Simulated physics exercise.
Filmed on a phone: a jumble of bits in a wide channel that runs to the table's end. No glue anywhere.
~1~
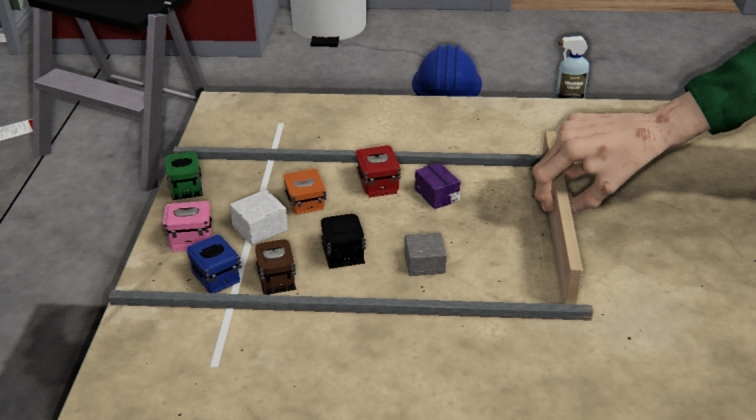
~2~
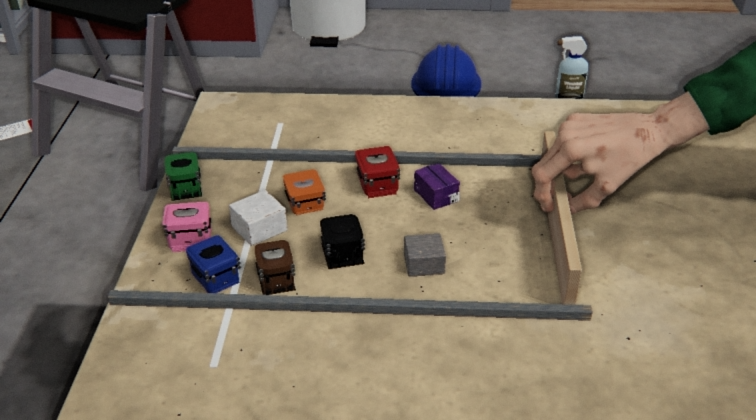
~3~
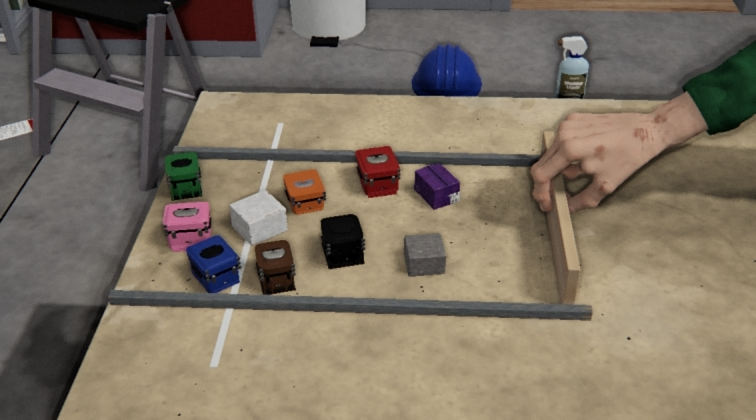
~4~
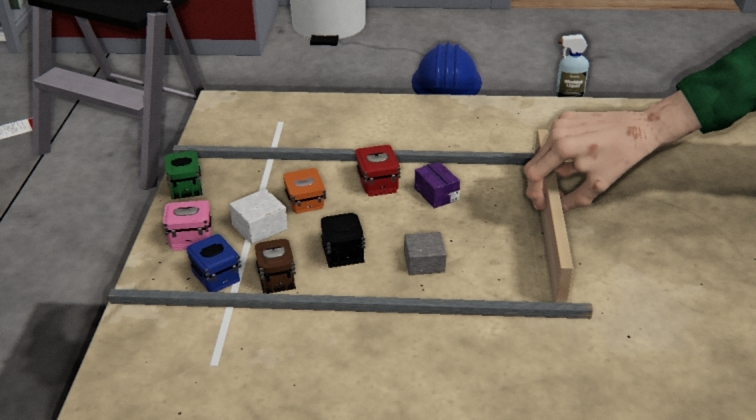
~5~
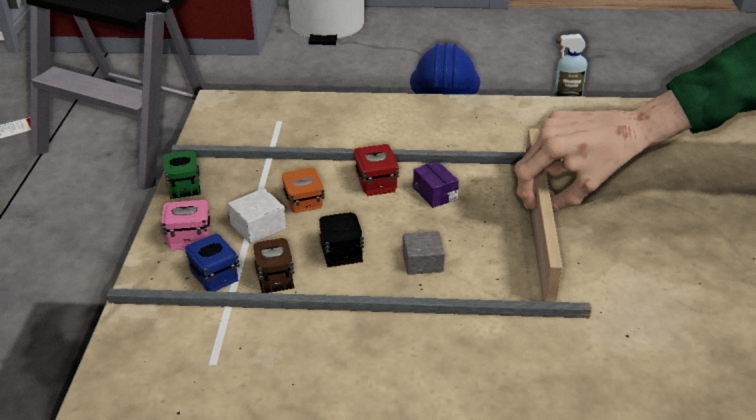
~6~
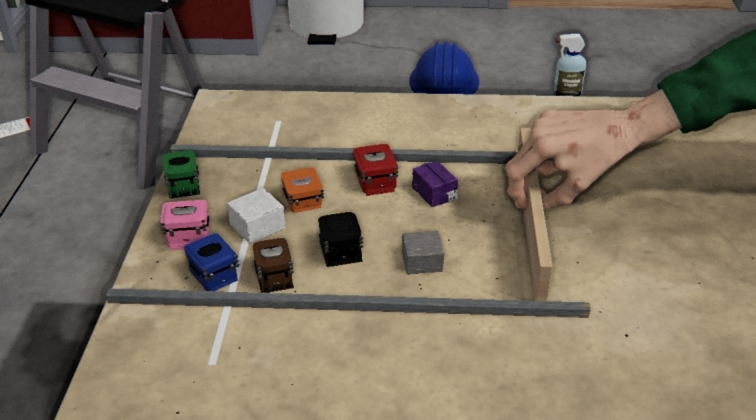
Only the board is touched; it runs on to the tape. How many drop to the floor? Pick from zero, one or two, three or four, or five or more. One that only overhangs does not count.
The number that fall off is zero.
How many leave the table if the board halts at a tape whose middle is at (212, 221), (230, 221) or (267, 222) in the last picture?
The counts: 2, 1 and 0.
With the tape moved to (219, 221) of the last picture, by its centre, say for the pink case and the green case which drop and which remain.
The pink case is lost; the green case is lost.
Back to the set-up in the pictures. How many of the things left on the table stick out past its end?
That would be 1.
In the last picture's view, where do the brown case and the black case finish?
First (210, 274), then (188, 235).
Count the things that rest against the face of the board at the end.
In contact: 3.
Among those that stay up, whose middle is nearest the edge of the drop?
The pink case ends nearest.
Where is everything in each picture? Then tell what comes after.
Green case (184, 175); pink case (189, 226); blue case (214, 265); board (559, 212); tape (254, 224), in the first picture.
Pink case (188, 226); grey block (425, 255), in the second picture.
Blue case (214, 265); purple box (437, 186), in the third picture.
Green case (184, 174); board (551, 211), in the fourth picture.
Pink case (187, 224); red case (376, 169), in the fifth picture.
Green case (181, 173); pink case (186, 224); blue case (212, 264); board (532, 209); tape (251, 222), in the sixth picture.
Early on, none off yet; green case at rest near (181, 173); pink case at rest near (186, 224); blue case at rest near (212, 264).
A while later, none off yet; green case at rest near (181, 173); pink case moving near (178, 226); blue case travelled a little near (194, 266).
Finally, the number that fall off is zero.
